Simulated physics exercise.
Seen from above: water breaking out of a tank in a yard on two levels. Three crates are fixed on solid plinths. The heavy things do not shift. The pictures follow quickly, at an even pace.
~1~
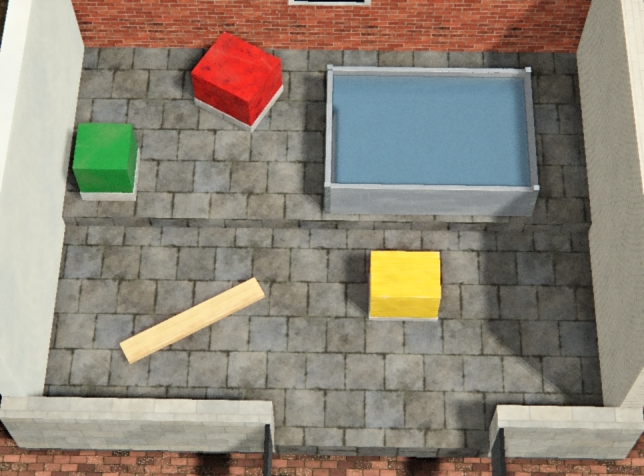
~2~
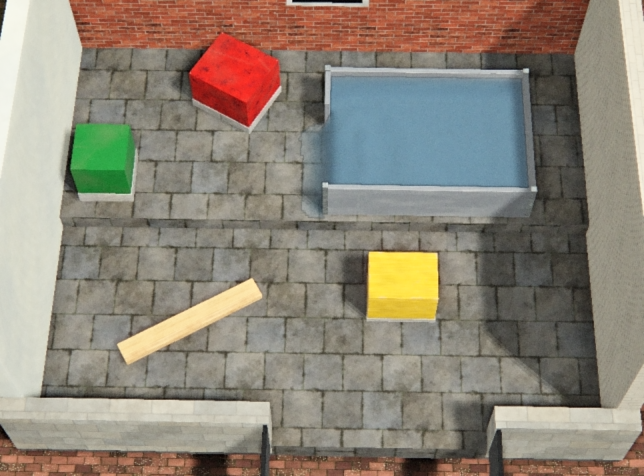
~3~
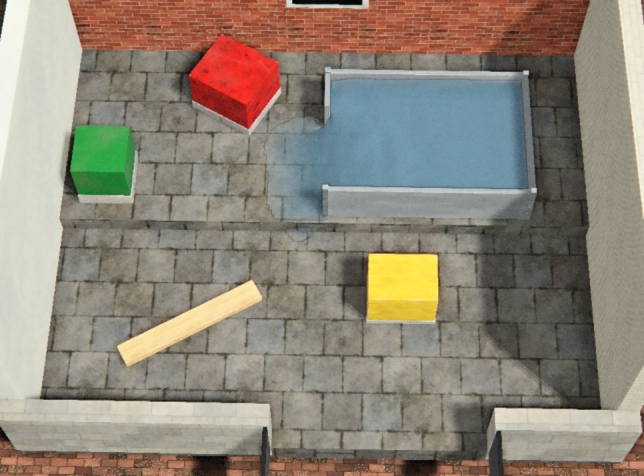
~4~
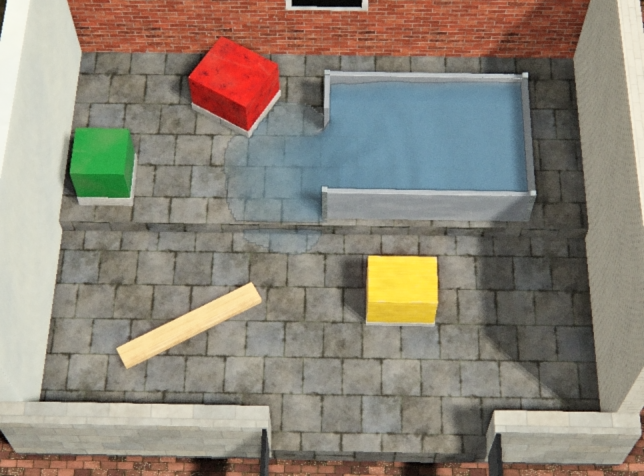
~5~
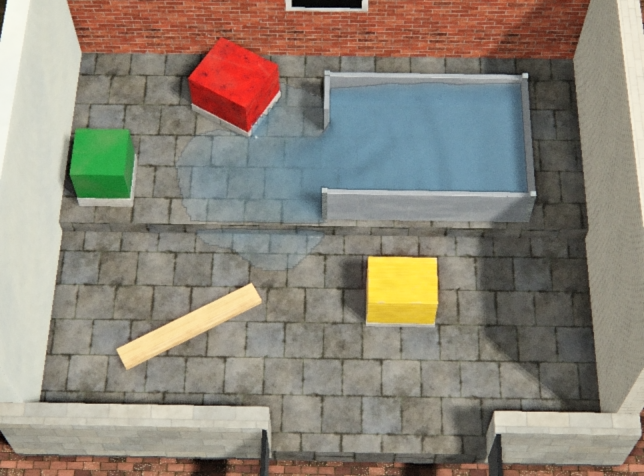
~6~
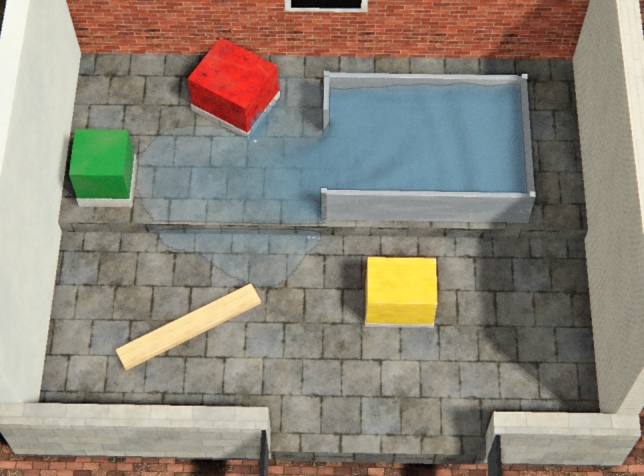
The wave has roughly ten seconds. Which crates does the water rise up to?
In the end: The red crate gets wet; the yellow crate gets wet; the green crate gets wet.
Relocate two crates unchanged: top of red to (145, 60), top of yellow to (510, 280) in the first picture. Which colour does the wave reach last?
The one in yellow.
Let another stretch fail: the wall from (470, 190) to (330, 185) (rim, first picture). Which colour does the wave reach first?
It is the yellow one.
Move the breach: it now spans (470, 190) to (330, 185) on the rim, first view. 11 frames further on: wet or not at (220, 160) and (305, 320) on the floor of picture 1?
In that order: Clear, under water.
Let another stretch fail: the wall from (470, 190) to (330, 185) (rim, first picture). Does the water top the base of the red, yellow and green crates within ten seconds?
The red crate is spared; the yellow crate ends up wet; the green crate stays dry.
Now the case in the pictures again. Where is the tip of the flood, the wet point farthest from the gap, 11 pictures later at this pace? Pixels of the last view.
I would point to (37, 426).
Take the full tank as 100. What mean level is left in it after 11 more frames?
Close to 54 %.
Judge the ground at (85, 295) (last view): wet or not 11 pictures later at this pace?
Answer: Awash.
A moment on, water covers 30 % of the floor; the red crate water round its plinth, the yellow crate not reached, the green crate water round its plinth.
Next, water covers 40 % of the floor; the red crate water round its plinth, the yellow crate not reached, the green crate water round its plinth.
Then, water covers 50 % of the floor; the red crate water round its plinth, the yellow crate not reached, the green crate water round its plinth.
Later, water covers 85 % of the floor; the red crate water round its plinth, the yellow crate water round its plinth, the green crate water round its plinth.
In the end, water covers 95 % of the floor; the red crate was topped, the yellow crate was topped, the green crate was topped.
